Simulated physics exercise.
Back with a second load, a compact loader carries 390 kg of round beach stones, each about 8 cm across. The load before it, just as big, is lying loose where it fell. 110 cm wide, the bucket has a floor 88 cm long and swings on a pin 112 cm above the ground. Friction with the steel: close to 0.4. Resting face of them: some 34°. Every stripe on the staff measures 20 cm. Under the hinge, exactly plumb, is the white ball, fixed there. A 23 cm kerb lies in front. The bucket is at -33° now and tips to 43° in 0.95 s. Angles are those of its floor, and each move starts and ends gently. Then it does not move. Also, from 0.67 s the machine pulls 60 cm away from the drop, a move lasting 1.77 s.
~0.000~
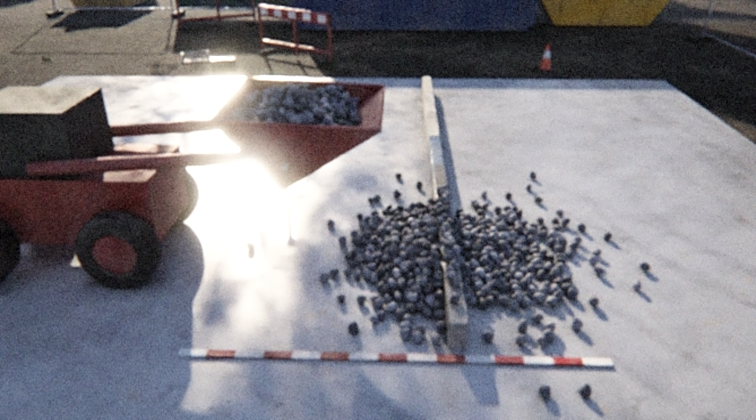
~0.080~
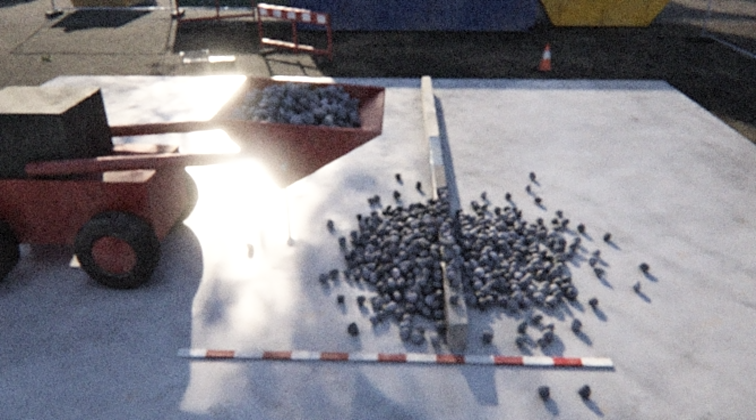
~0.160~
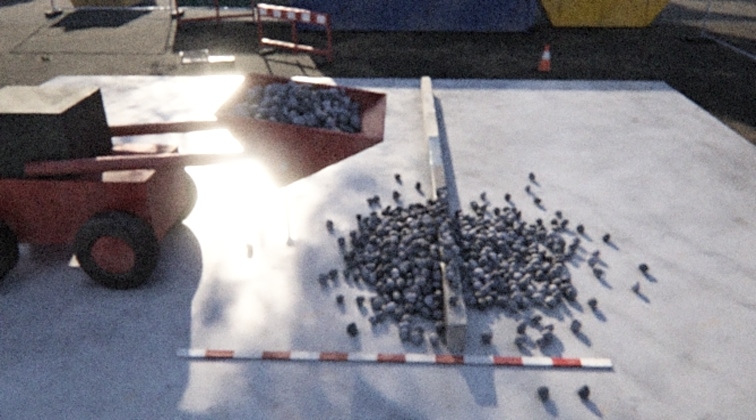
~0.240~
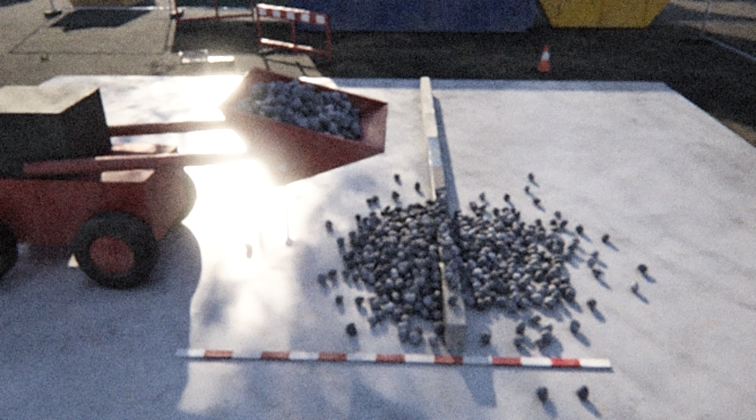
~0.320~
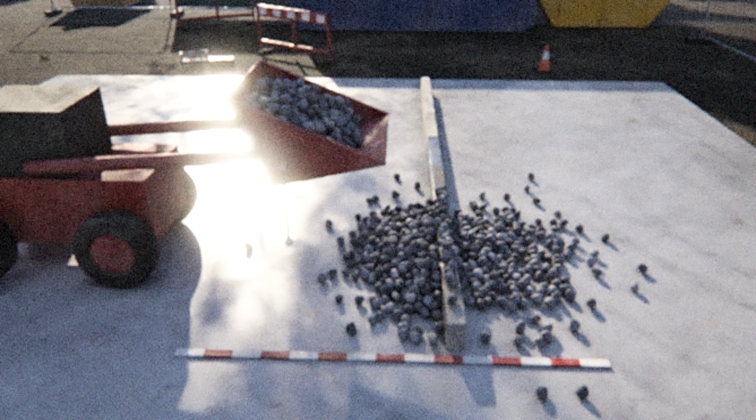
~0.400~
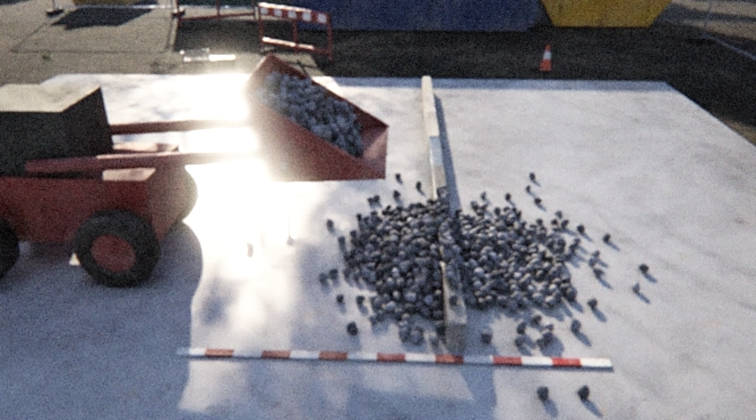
A red loader slowly tilting its raised bucket of grey stones forward beside a kerb with loose stones heaped on both sides.
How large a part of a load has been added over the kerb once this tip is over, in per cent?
Around 1 per cent is added.
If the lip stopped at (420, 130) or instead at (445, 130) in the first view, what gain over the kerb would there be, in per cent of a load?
Near 10 in a hundred first, near 25 in a hundred second.
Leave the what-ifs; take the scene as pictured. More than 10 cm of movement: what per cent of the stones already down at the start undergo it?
Near 10 per cent, I reckon.
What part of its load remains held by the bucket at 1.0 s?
About 45 per cent.
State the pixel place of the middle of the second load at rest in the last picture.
They come to rest centred about (376, 245).
After 0.7 s the floor is at 31°; in per cent of one load, 100 in the bucket, 61 on this side of the kerb, 39 over the kerb; the foremost stones are at (628, 262).
After 1.0 s the floor is at 43°; in per cent of one load, 43 in the bucket, 118 on this side of the kerb, 39 over the kerb; the foremost stones are at (628, 262).
After 2.9 s the floor is at 43°; in per cent of one load, 0 in the bucket, 160 on this side of the kerb, 40 over the kerb; the foremost stones are at (628, 262).
After 5.5 s the floor is at 43°; in per cent of one load, 0 in the bucket, 160 on this side of the kerb, 40 over the kerb; the foremost stones are at (628, 262). Net gain over the kerb, 1.
